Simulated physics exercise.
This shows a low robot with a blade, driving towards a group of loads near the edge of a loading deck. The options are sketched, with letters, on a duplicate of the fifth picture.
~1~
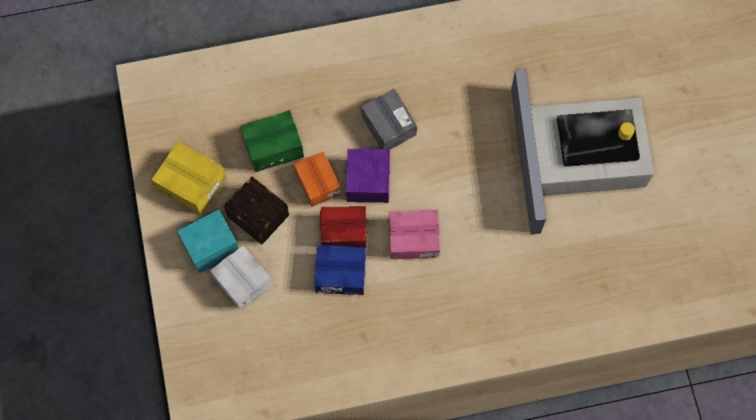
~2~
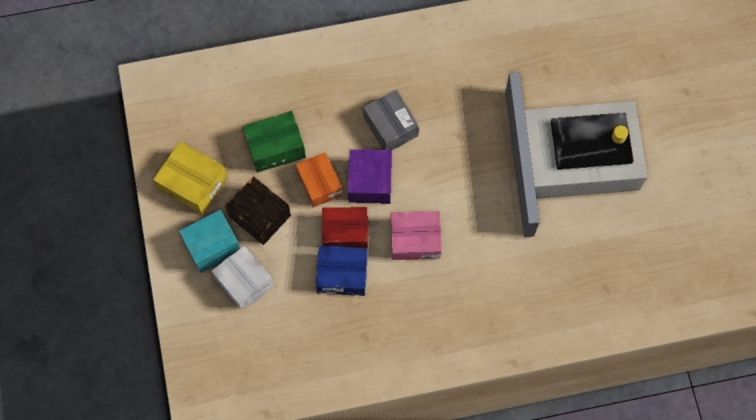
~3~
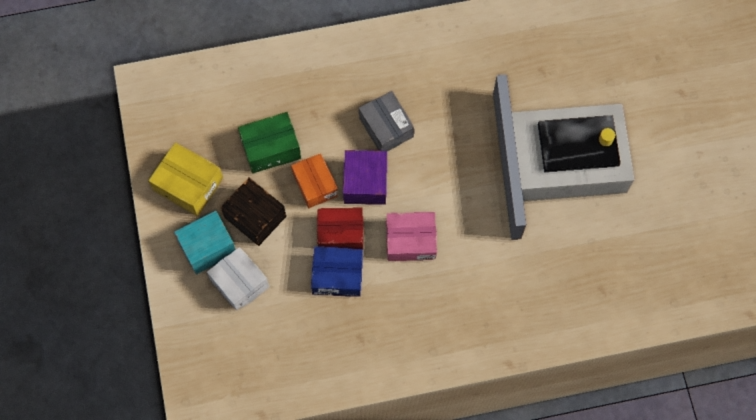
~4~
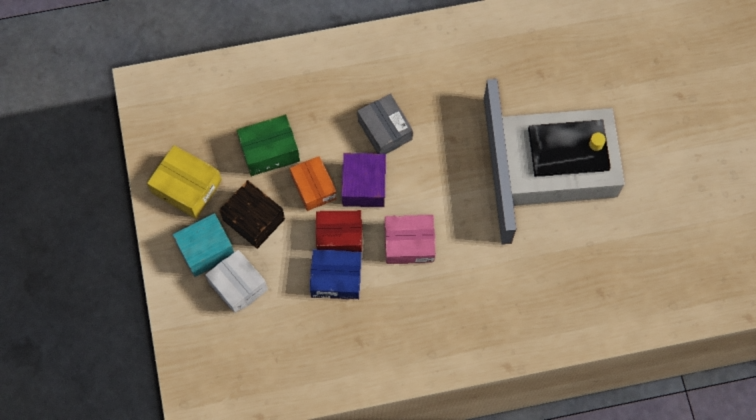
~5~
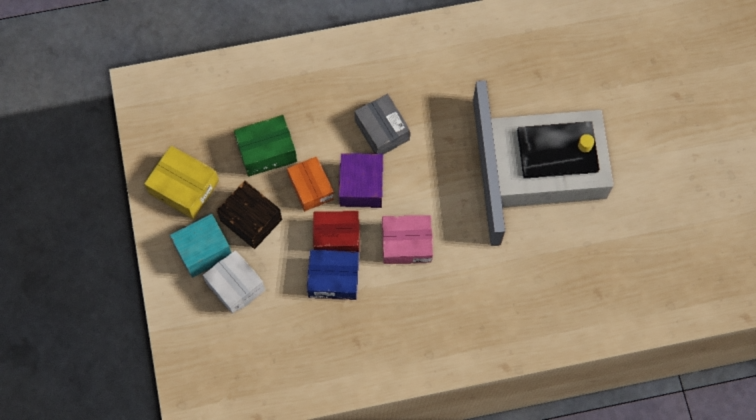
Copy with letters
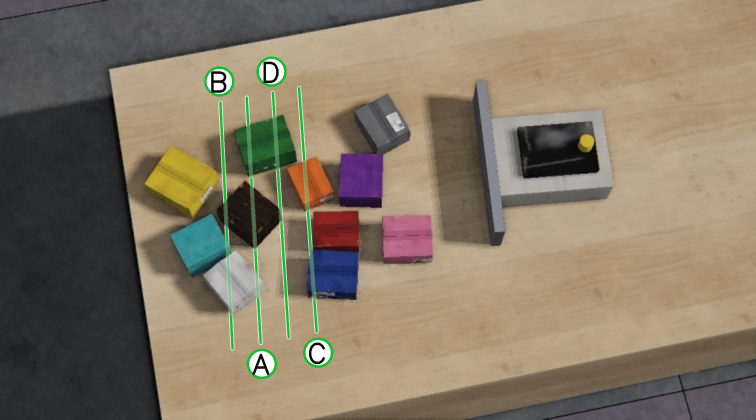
A pale wooden loading deck above a dark tiled floor is seen from high overhead, slightly tilted in view. Yellow, green, orange, purple, grey, black, turquoise, white, red, blue and pink boxes cluster at the left near the deck's edge, while a low grey robot with a black top, yellow knob and wide blade sits at right. The robot drives slowly leftward, blade first, narrowing the gap, as the boxes keep their arrangement and the camera drifts very slightly.
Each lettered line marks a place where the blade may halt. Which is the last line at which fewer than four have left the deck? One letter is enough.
It should halt at B.
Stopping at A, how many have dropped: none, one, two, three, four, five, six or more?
One.
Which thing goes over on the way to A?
The turquoise crate goes over.
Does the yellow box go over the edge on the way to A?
No.
On the marked copy, A at (253, 216); B at (226, 221); C at (307, 205); D at (280, 211).
With B. Early on, robot (458, 168); grey parcel (364, 122); blue parcel (325, 279).
Further on, robot (362, 187); turquoise crate (167, 255); yellow box (170, 181).
At the end, robot (289, 201); turquoise crate over the edge; yellow box over the edge; three fallen.
As for the rest, A is within the limit but short; C is within the limit but short; D is within the limit but short.
